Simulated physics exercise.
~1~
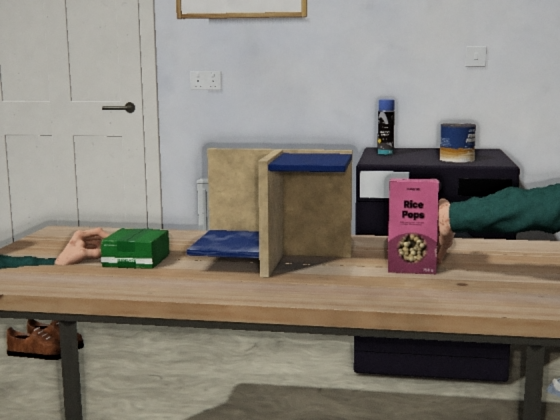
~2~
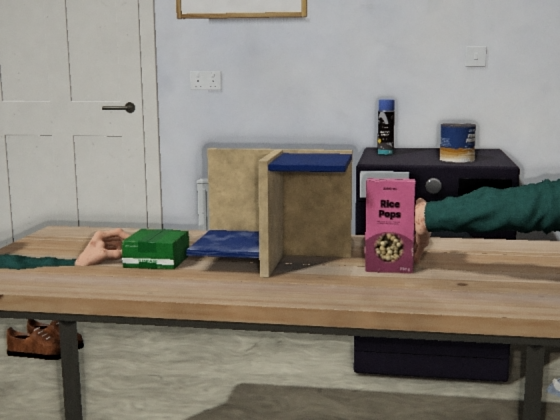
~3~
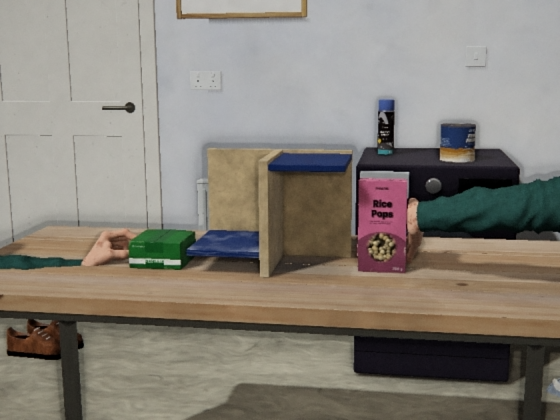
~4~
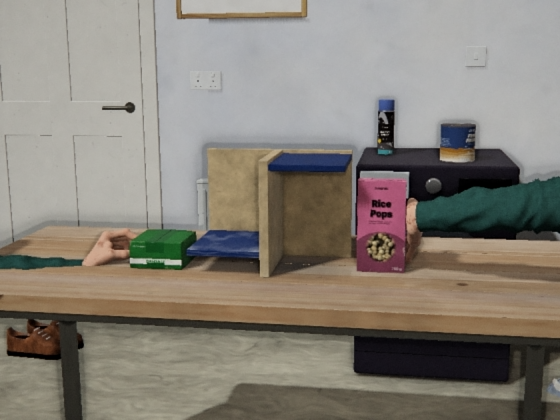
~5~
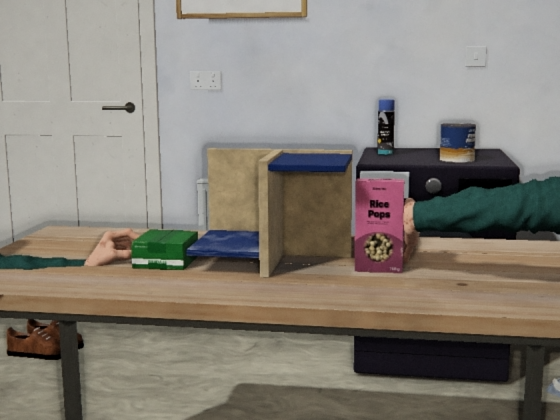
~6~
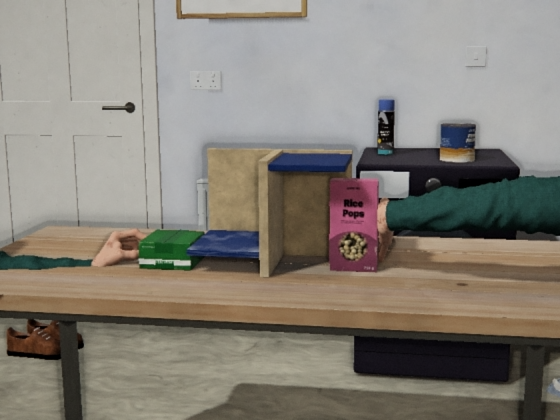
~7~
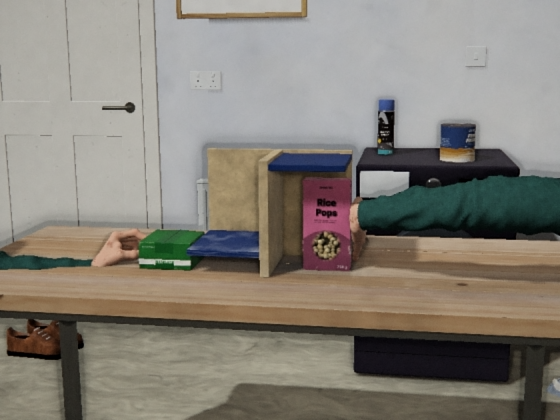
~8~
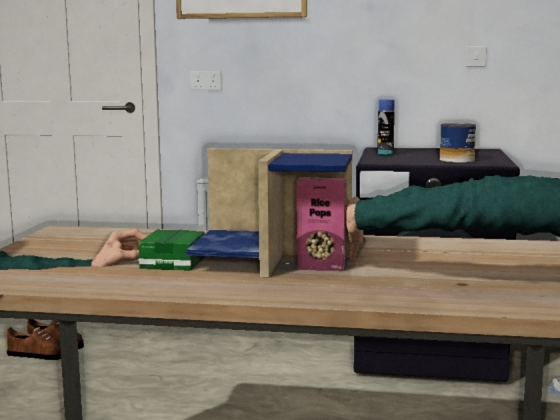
On a wooden table in a room with a white door, a wooden stand with a high blue shelf on its right and a low one on its left sits between two green-sleeved arms. The left hand pushes a green box rightward while the right hand slides an upright pink packet of Rice Pops leftward. Both slow and briefly pause. The box then edges up to the low shelf and stops there, too tall to go under. The packet keeps sliding left, passes beneath the high shelf and ends up standing inside, the hand still against it.
